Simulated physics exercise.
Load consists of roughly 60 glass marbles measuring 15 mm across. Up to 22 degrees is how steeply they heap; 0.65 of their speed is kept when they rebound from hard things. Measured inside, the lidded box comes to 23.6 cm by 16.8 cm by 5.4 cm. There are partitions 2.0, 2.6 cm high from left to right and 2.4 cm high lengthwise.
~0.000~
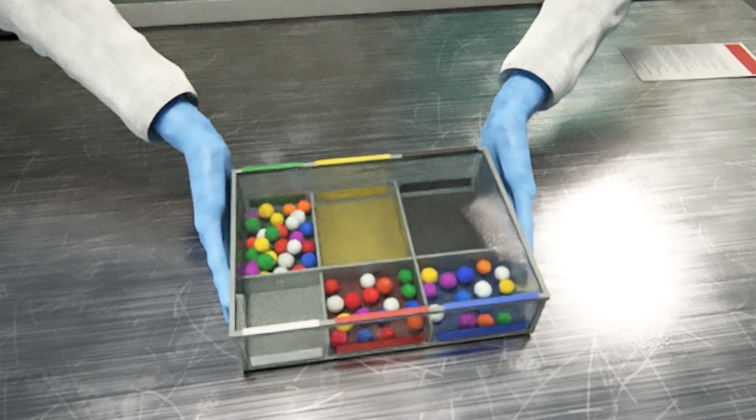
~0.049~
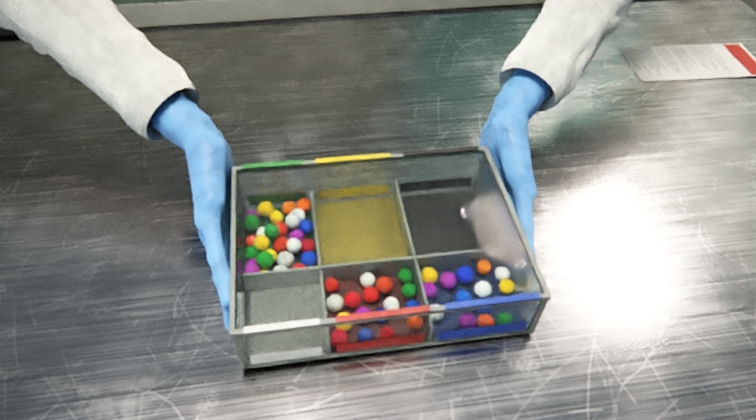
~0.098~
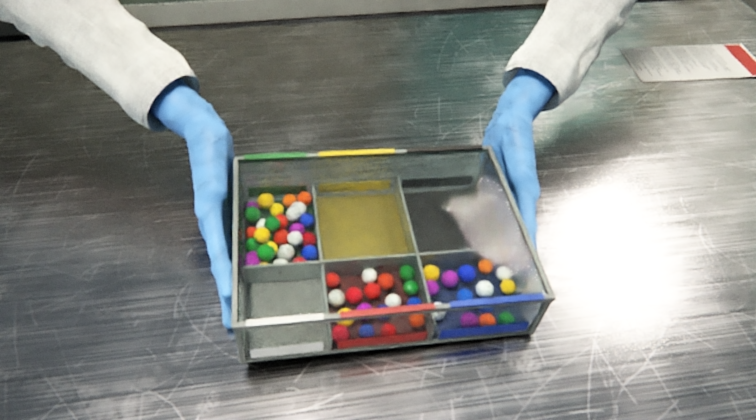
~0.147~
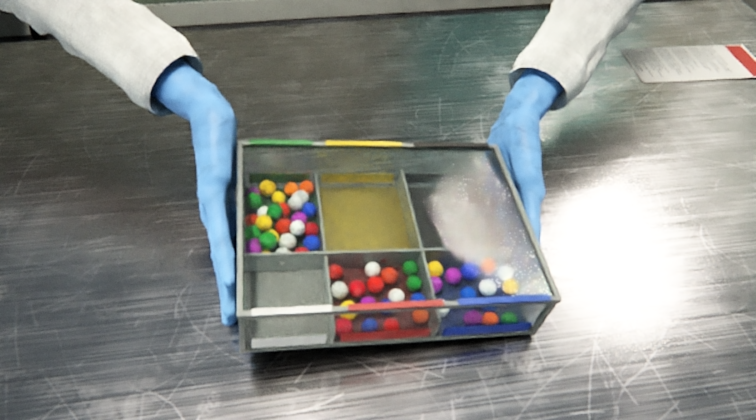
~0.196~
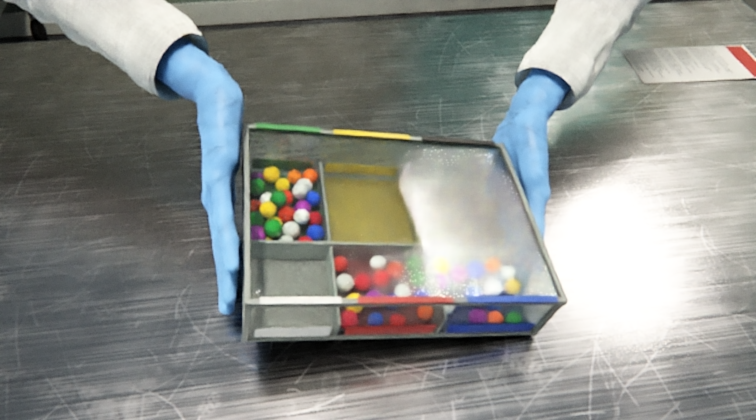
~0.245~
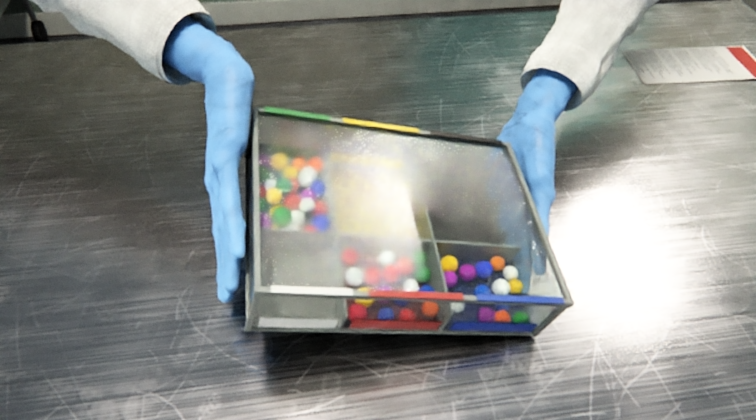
A clear lidded box of colorful balls, divided into compartments, sits level between two blue-gloved hands on a scratched metal table, then tilts gradually toward its right front corner as the hands raise its back left side.
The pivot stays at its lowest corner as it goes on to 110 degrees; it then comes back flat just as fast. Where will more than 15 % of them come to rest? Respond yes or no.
Red: No; blue: Yes; green: No; yellow: No; white: No; black: Yes.
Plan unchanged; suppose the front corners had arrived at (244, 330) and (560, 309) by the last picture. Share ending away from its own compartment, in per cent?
In that case about 60 percent.
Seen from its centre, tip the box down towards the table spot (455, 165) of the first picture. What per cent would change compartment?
My best guess is some 95 per cent.
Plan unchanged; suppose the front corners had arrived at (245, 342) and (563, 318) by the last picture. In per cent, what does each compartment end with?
Red 35; blue 55; green 0; yellow 0; white 5; black 0.
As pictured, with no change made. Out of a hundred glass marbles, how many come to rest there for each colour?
The red one ends with 0, blue 75, green 0, yellow 0, white 0 and black 20 per cent.
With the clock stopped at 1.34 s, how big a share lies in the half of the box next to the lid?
I'd put it at some 80 percent.
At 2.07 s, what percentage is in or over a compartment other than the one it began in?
Around 80 percent.
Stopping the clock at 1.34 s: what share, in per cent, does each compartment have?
Red 15, blue 50, green 10, yellow 15, white 0, black 5.
After 1.34 s, tilt 110 degrees; red 15 %, blue 50 %, green 10 %, yellow 15 %, black 5 %.
After 2.07 s, tilt 49 degrees; blue 75 %, black 20 %.
Then, at 2.83 s, tilt 0 degrees; blue 75 %, black 20 %.
In the end, at 3.8 s, red 0 %, blue 75 %, green 0 %, yellow 0 %, white 0 %, black 20 %.
